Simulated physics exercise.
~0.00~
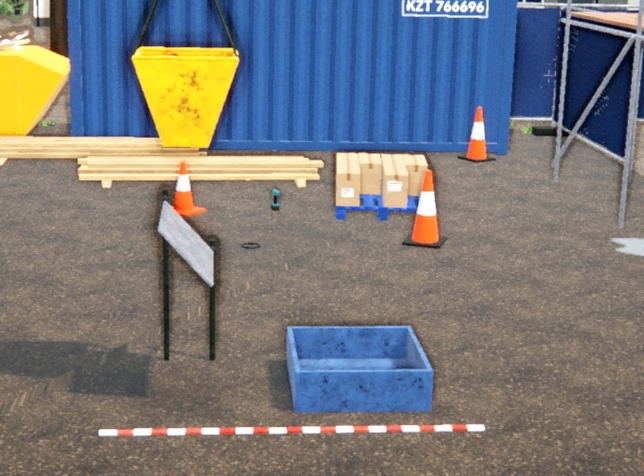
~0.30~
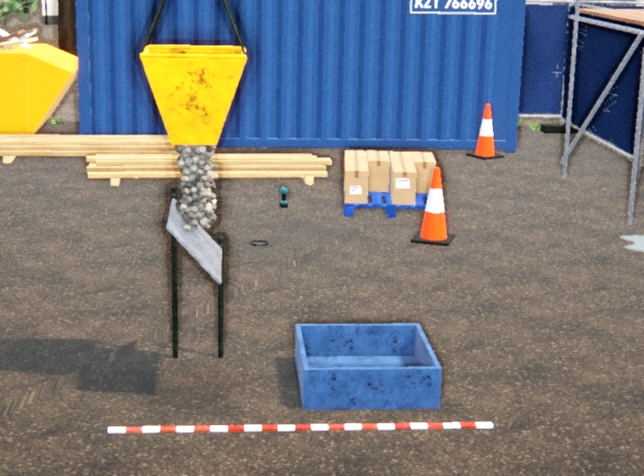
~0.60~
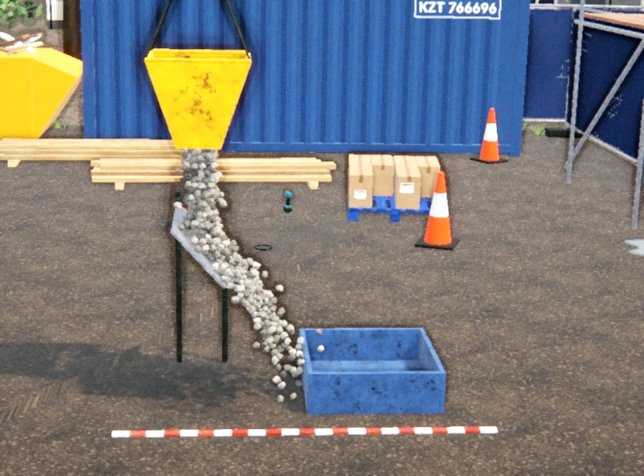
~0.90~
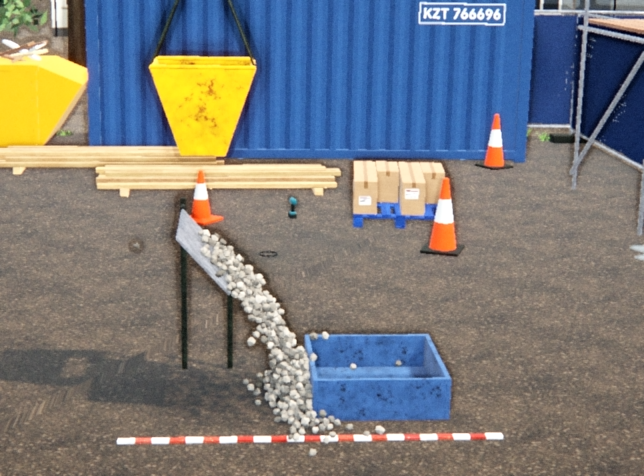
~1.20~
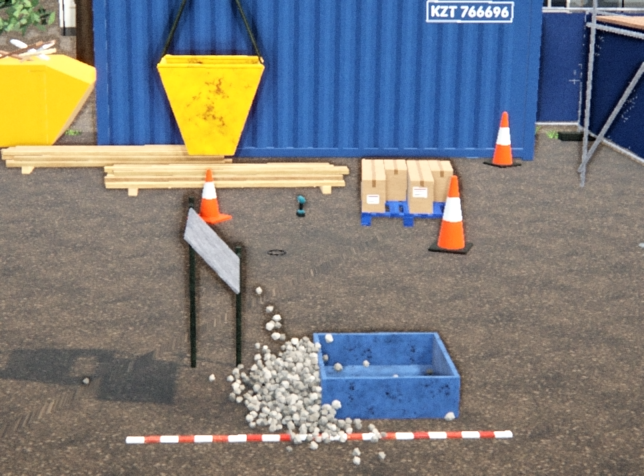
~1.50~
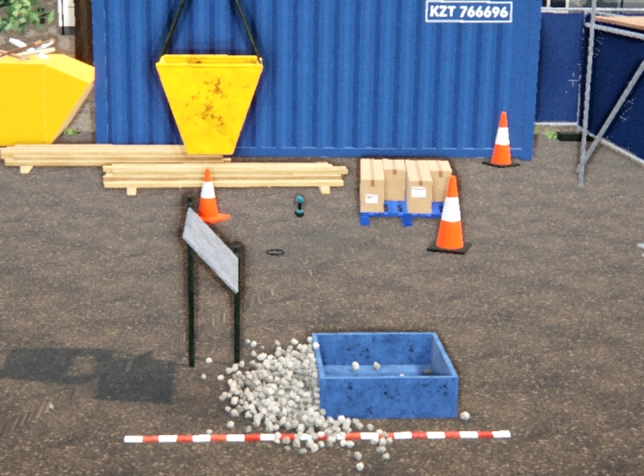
A yellow hopper hanging in front of a blue container dropped pale stones onto a tilted metal plate, and they slid down to the right, piling up mostly on the ground left of the blue bin, with only a few landing inside.
